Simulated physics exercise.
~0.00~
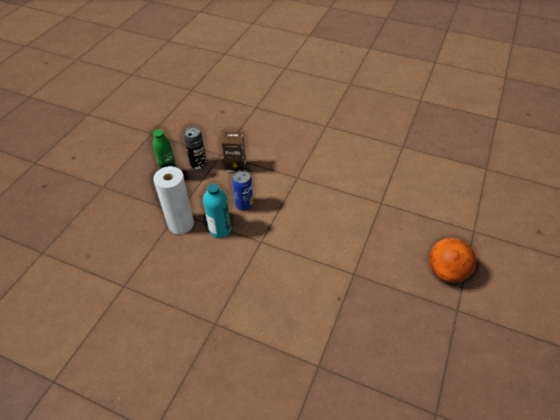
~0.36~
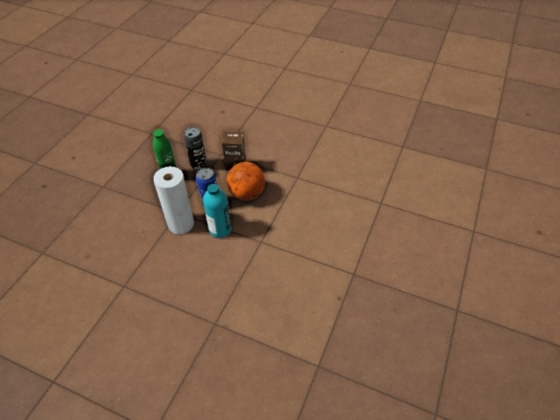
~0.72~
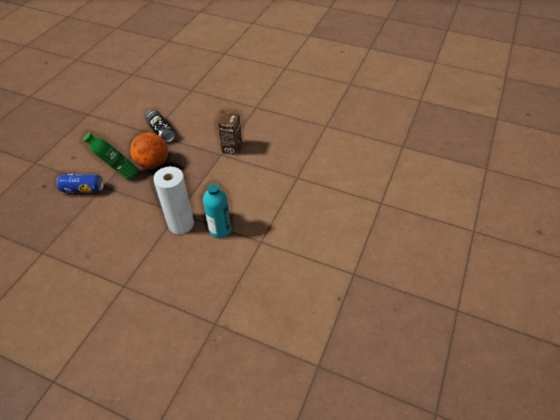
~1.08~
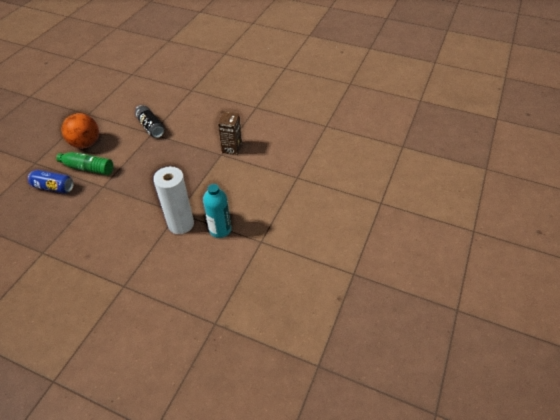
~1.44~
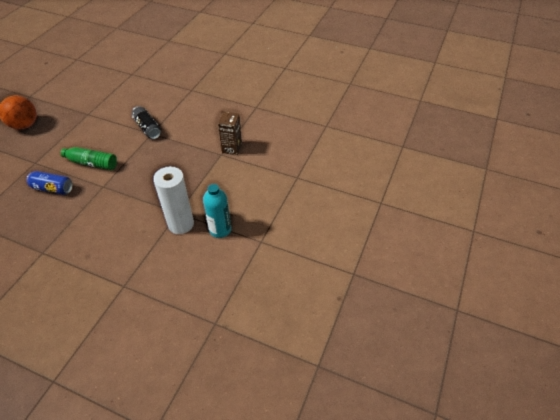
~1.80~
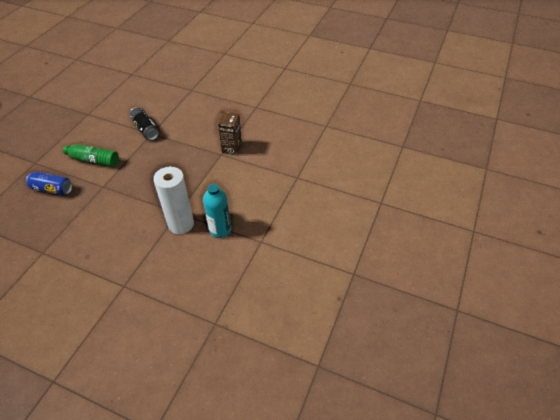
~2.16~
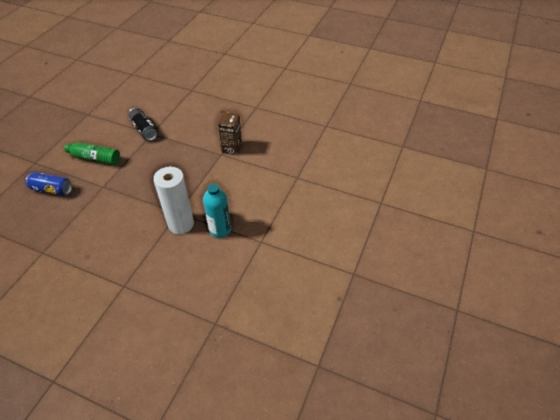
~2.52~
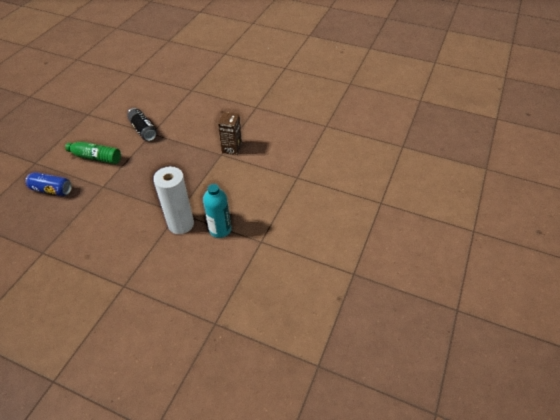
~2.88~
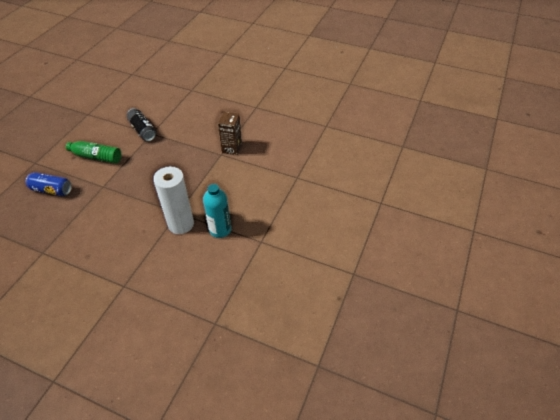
Orange ball rolling left across a tiled floor into six standing items, toppling two cans and a green bottle, then leaving view.
